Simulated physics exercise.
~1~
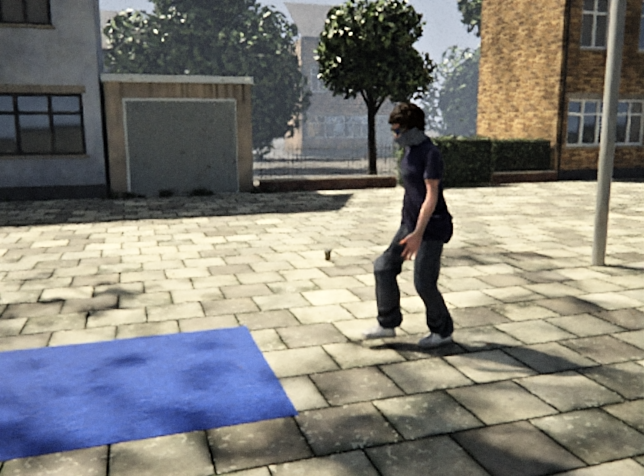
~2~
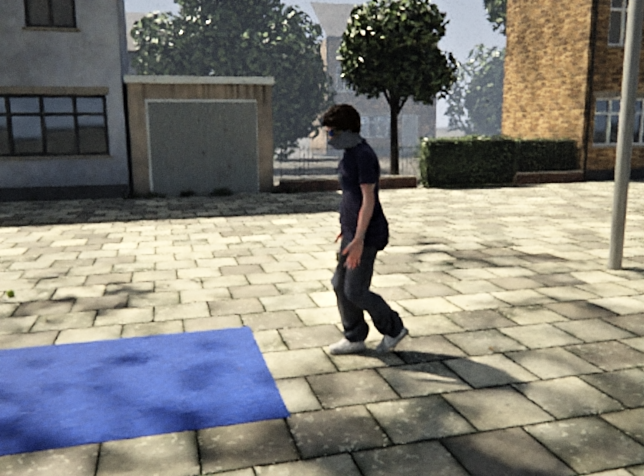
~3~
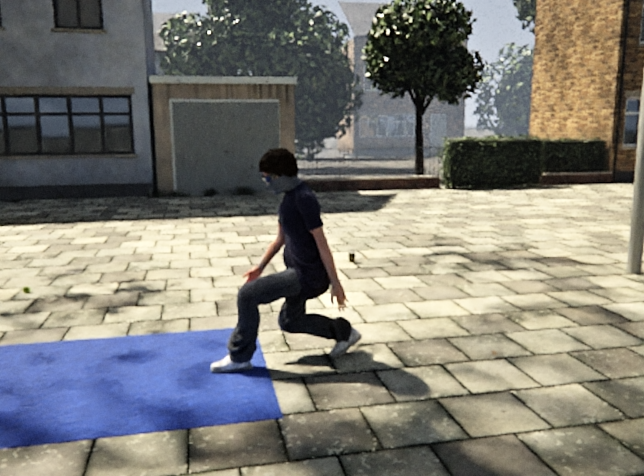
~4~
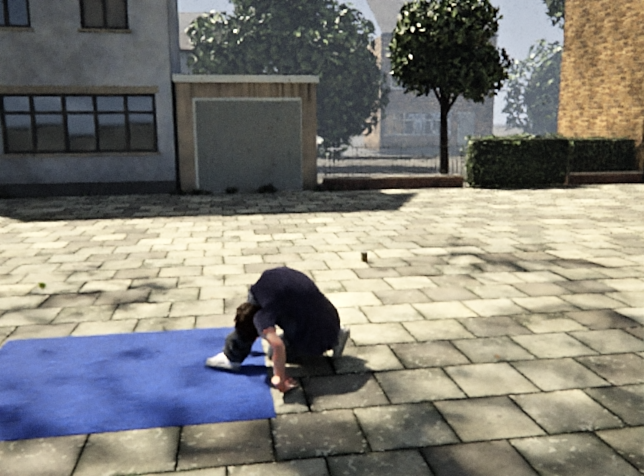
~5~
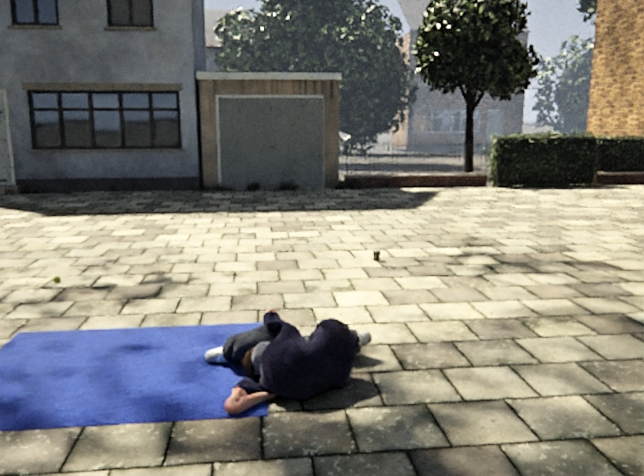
A dark-haired person in a navy T-shirt, dark trousers and pale shoes walks left across a sunlit paved square towards a blue mat at the lower left. The view is from the side, drifting slightly, with a grey house, a low shed, trees, a hedge and a brick building behind. Reaching the mat, the person sinks low with one foot on its near edge. They fold forward, head down and a hand reaching to the paving. They end curled on the ground, hips and chest short of the edge, head just past it.
